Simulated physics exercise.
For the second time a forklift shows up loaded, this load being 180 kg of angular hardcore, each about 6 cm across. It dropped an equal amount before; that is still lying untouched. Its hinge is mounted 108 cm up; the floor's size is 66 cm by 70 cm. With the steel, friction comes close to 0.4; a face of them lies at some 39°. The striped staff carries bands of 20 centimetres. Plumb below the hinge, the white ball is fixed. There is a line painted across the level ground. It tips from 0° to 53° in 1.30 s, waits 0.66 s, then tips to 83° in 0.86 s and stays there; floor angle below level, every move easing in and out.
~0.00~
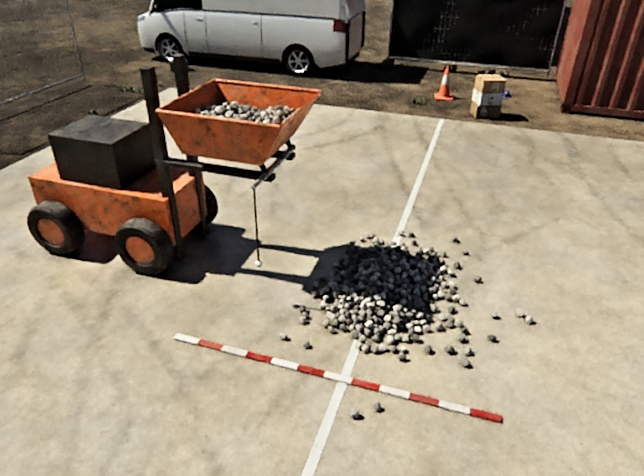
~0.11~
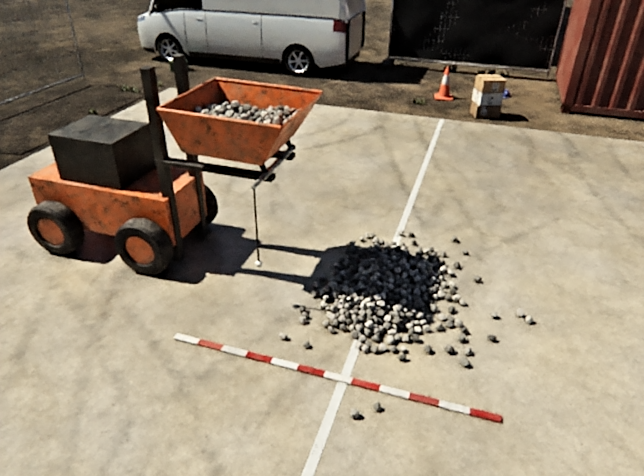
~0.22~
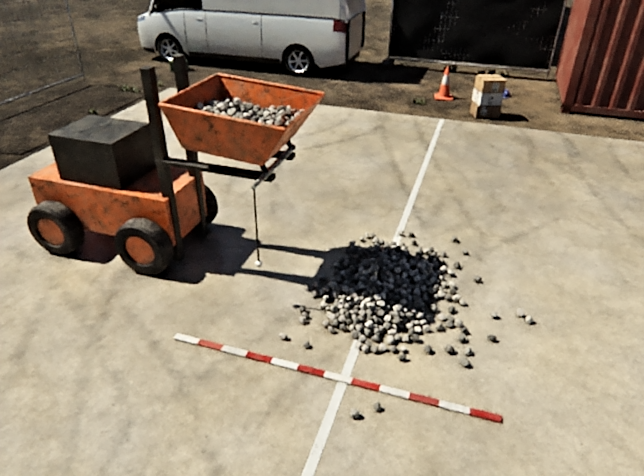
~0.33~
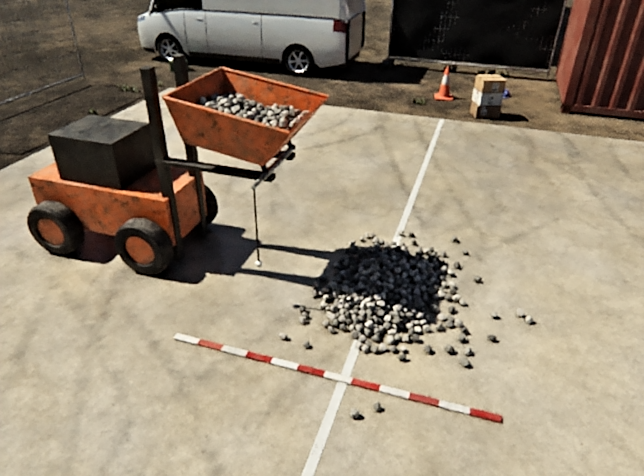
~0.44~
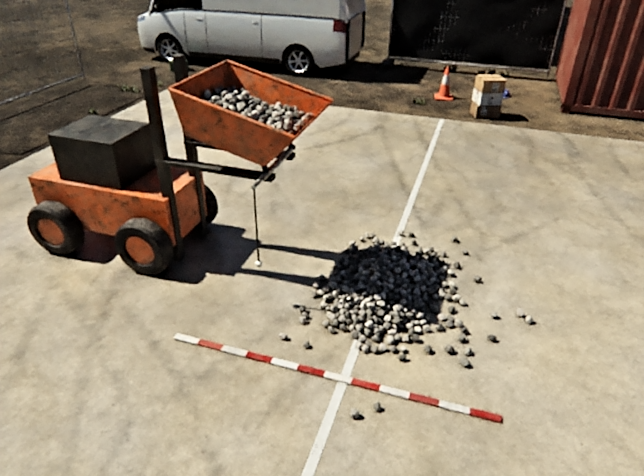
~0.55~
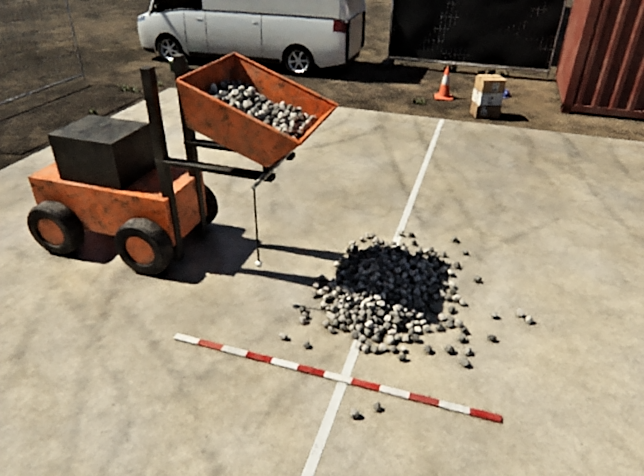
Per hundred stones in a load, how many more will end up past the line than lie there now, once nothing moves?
Roughly 41 more per hundred.
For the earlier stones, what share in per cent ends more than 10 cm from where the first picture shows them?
5 %.
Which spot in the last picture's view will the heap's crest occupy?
Note: Crest near (370, 259).
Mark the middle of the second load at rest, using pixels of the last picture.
Centre: Approx. (370, 277).
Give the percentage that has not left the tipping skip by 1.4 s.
About 100 percent is still in there.
After 1.0 s the floor is at 45°; in per cent of one load, 100 in the tipping skip, 45 short of the line, 55 past the line; the foremost stones are at (490, 324).
After 1.4 s the floor is at 53°; in per cent of one load, 100 in the tipping skip, 45 short of the line, 55 past the line; the foremost stones are at (490, 324).
After 3.3 s the floor is at 83°; in per cent of one load, 52 in the tipping skip, 81 short of the line, 67 past the line; the foremost stones are at (490, 324).
After 5.6 s the floor is at 83°; in per cent of one load, 0 in the tipping skip, 104 short of the line, 96 past the line; the foremost stones are at (496, 325). Net gain past the line, 41.
